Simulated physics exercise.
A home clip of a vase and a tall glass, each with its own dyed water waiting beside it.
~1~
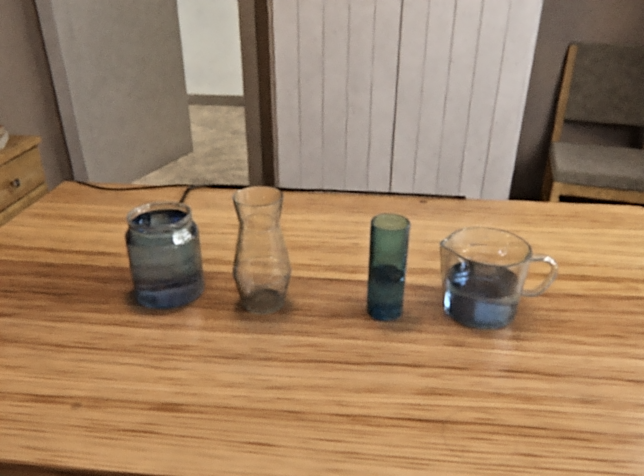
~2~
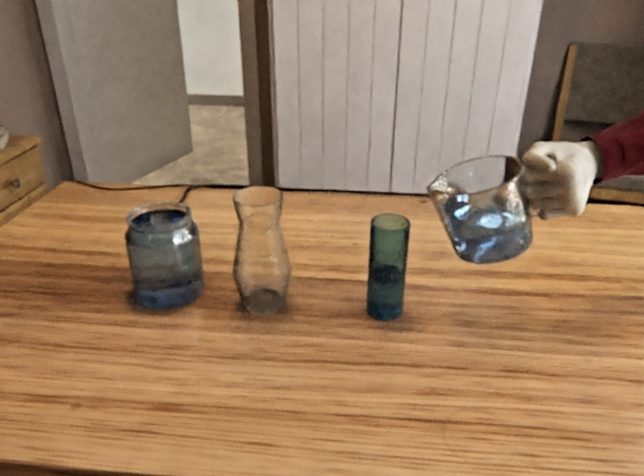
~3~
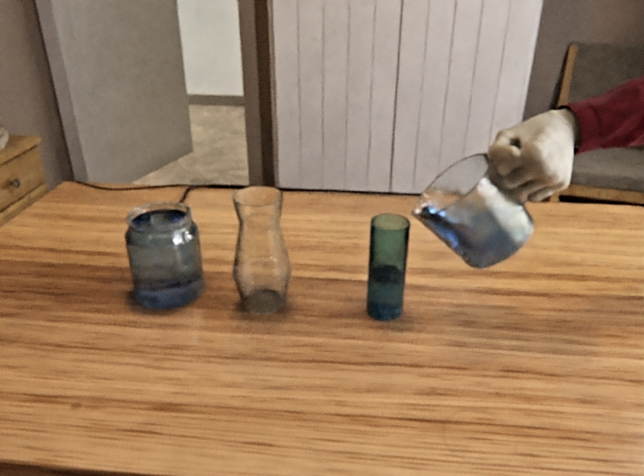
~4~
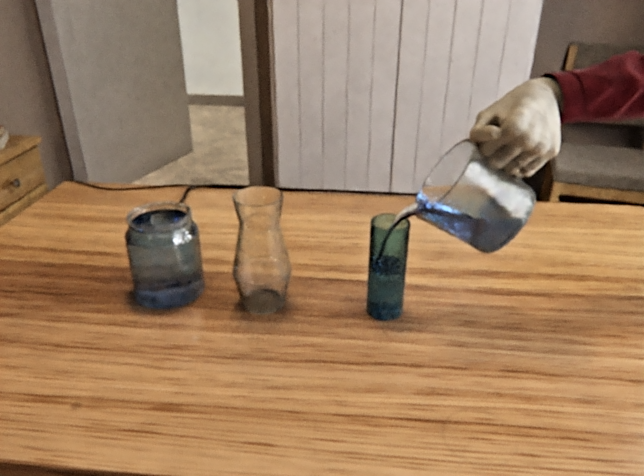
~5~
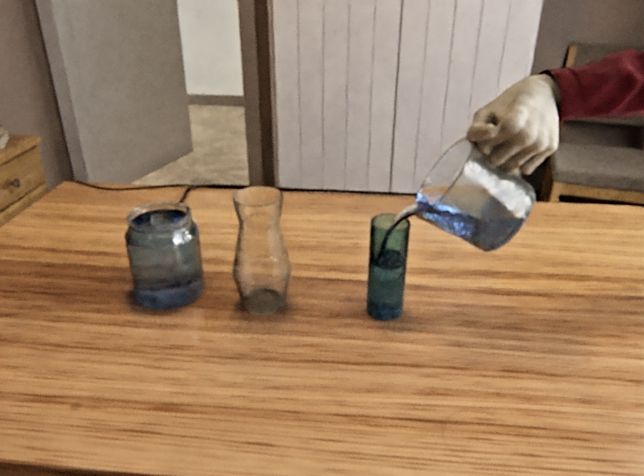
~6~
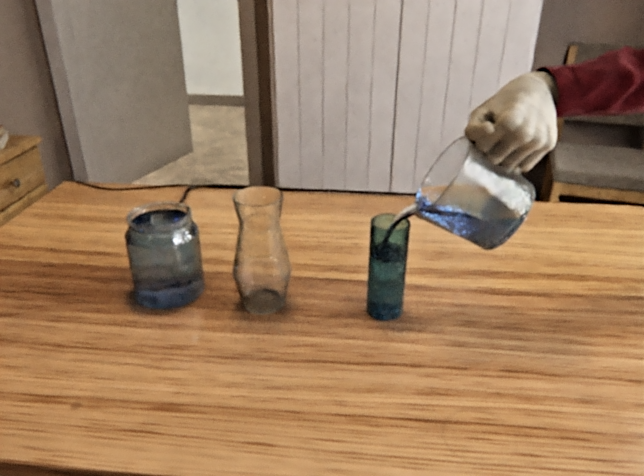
A hand lifts the measuring jug, tilts it left and pours blue water into the tall glass.
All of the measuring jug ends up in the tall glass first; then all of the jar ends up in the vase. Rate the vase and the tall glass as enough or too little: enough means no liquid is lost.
Vase - too little; tall glass - too little.
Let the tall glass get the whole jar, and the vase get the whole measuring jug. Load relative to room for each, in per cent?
That comes to some 370 per cent for the first, and some 60 per cent for the second.
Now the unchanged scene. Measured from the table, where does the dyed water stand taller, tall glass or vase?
Vase on the left.
Shortly, the tall glass is full to the brim, some went over its rim.
At the finish, the vase is full to the brim, some went over its rim; the tall glass is full to the brim, some went over its rim.
